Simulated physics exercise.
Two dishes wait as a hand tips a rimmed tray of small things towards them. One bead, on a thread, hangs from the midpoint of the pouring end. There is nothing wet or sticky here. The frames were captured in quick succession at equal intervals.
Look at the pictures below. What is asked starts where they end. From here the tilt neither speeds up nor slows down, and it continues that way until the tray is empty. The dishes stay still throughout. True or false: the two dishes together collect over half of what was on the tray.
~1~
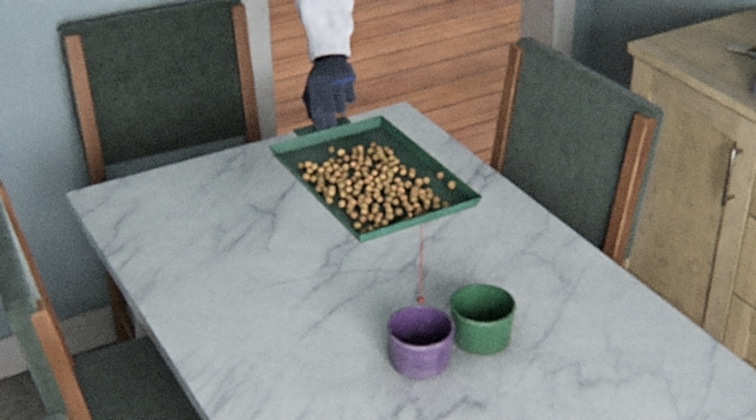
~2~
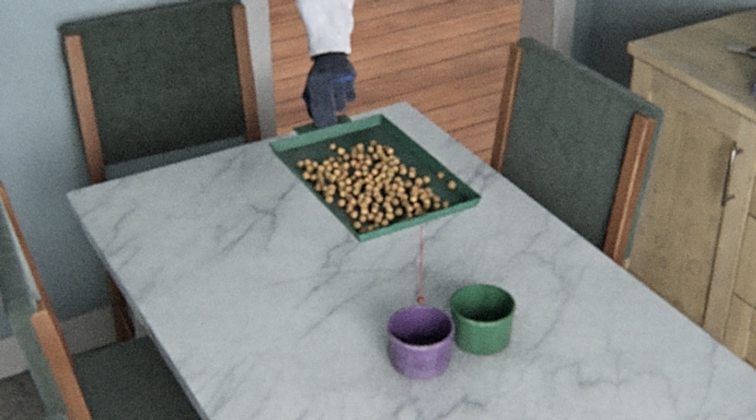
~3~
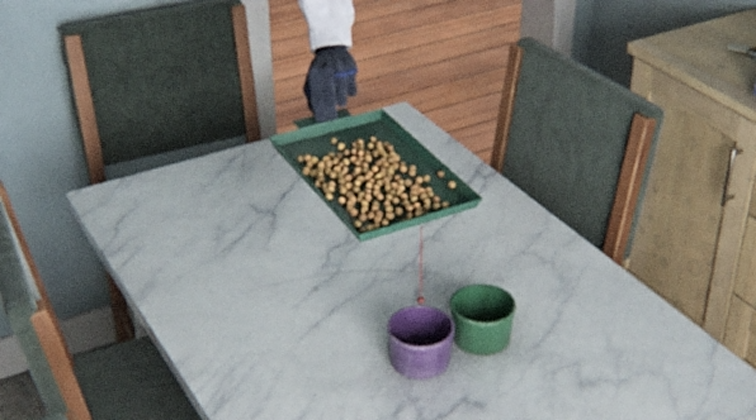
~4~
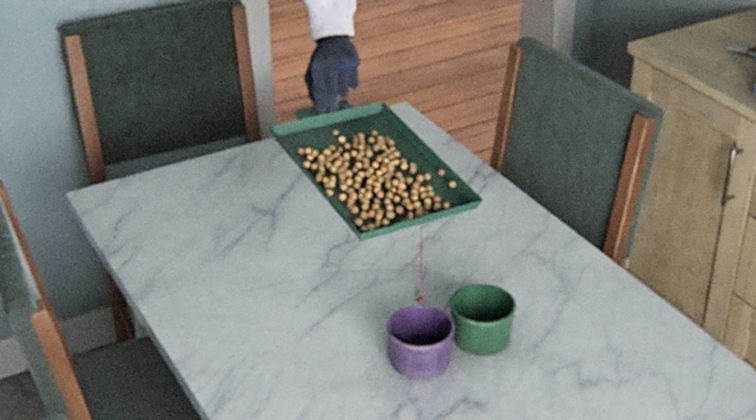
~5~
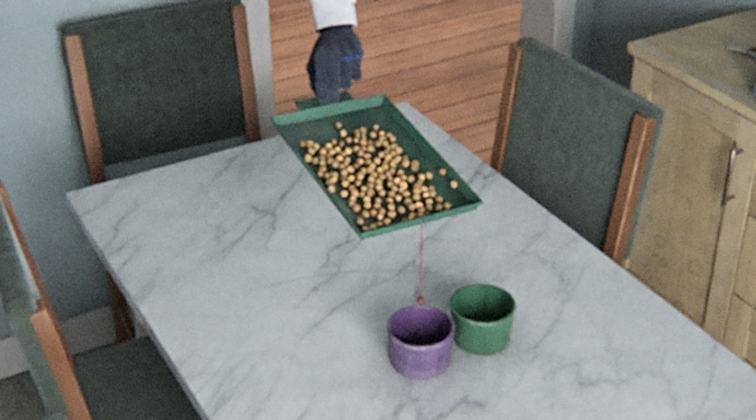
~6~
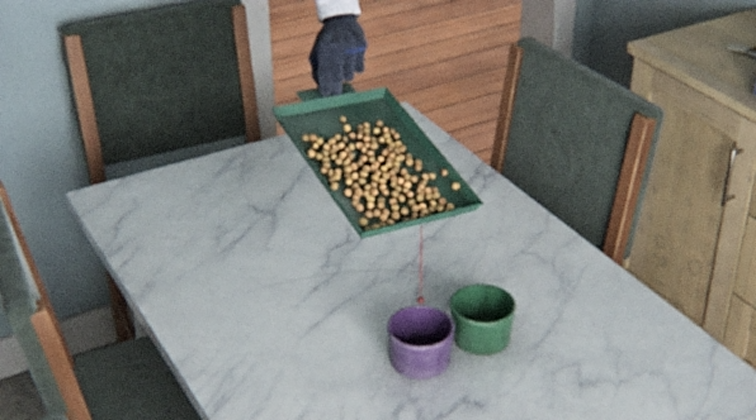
True.
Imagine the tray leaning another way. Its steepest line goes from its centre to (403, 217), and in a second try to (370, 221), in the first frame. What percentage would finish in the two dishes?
Roughly 50 percent first and 10 percent second.
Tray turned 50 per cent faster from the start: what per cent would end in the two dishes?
Share: Around 80%.
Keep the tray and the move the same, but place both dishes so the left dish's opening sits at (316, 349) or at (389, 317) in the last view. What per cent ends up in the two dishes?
Close to 0 in a hundred, then close to 20 in a hundred.
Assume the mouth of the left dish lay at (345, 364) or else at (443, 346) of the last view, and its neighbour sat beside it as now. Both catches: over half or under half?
Well, a minority share the first time and a minority share the next.
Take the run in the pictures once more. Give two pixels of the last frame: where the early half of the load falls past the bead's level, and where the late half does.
It passes near (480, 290) first and then near (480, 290).
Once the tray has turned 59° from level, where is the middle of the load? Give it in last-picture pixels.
(456, 213).
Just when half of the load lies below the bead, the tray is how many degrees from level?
Angle reached: About 75°.
Soon, tray tipped steeply; about two thirds on the tray; a stray few in the left dish; a small part in the right dish; a stray few outside both; a small part in the air.
A while on, tray tipped right over; a small part in the left dish; about two thirds in the right dish; about a quarter outside both; a stray few in the air.
Towards the end, tray tipped past a quarter turn; a small part in the left dish; about two thirds in the right dish; about a quarter outside both.
Finally, tray tipped past a quarter turn; a small part in the left dish; about two thirds in the right dish; about a quarter outside both.
